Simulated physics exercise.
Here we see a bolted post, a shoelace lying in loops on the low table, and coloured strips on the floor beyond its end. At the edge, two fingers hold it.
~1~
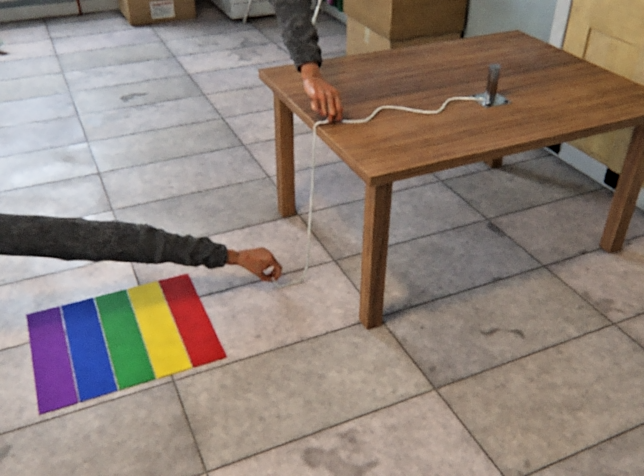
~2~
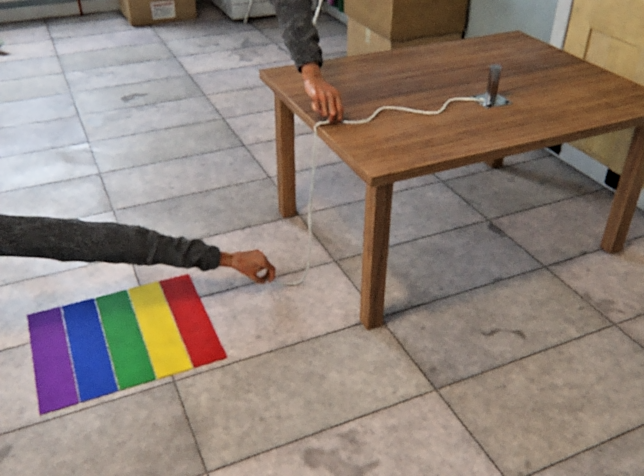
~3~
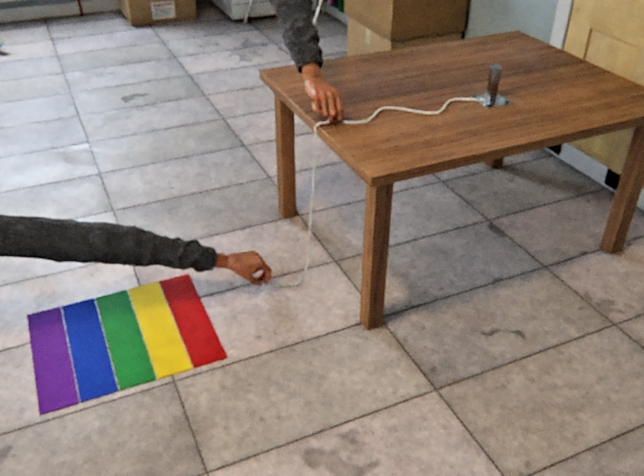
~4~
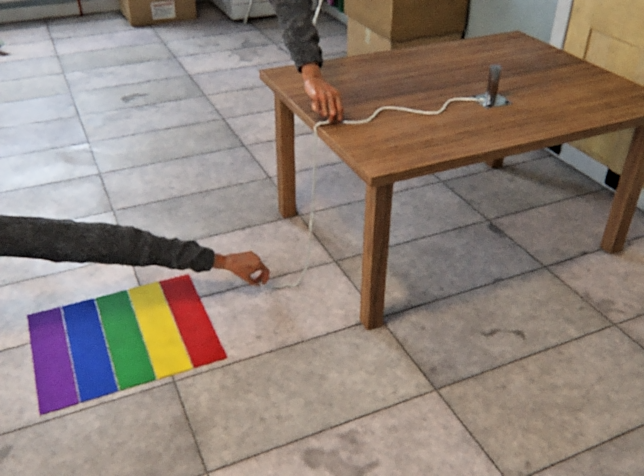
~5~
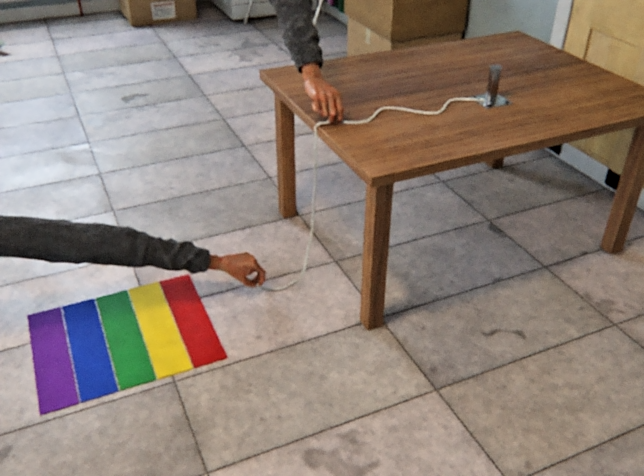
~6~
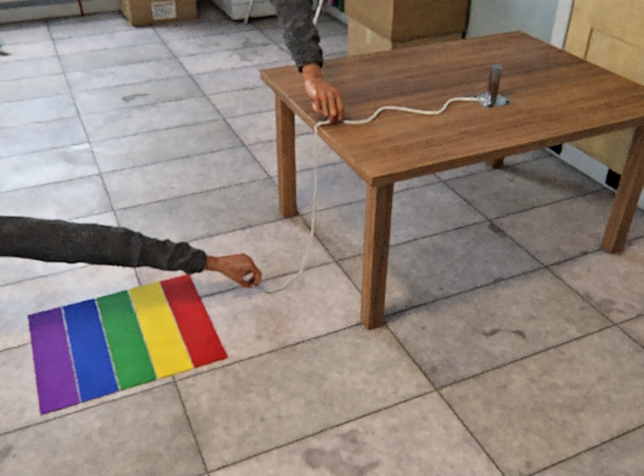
A hand near the floor drew the end of a white shoelace slightly left toward the coloured strips, while another hand kept its fingers on the lace at the low wooden table's edge.
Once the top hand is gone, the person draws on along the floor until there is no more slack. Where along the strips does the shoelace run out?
Over the green strip.
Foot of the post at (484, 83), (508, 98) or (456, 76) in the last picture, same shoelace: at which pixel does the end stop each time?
The spots are near (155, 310), (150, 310) and (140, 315).
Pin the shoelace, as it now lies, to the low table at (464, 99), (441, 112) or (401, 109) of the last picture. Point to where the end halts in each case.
(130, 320), (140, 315), (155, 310).
Soon after, end near (190, 302); over red.
After that, end near (150, 313); over yellow.
At the stop, end near (126, 319); over green. It gets as far as the green strip.
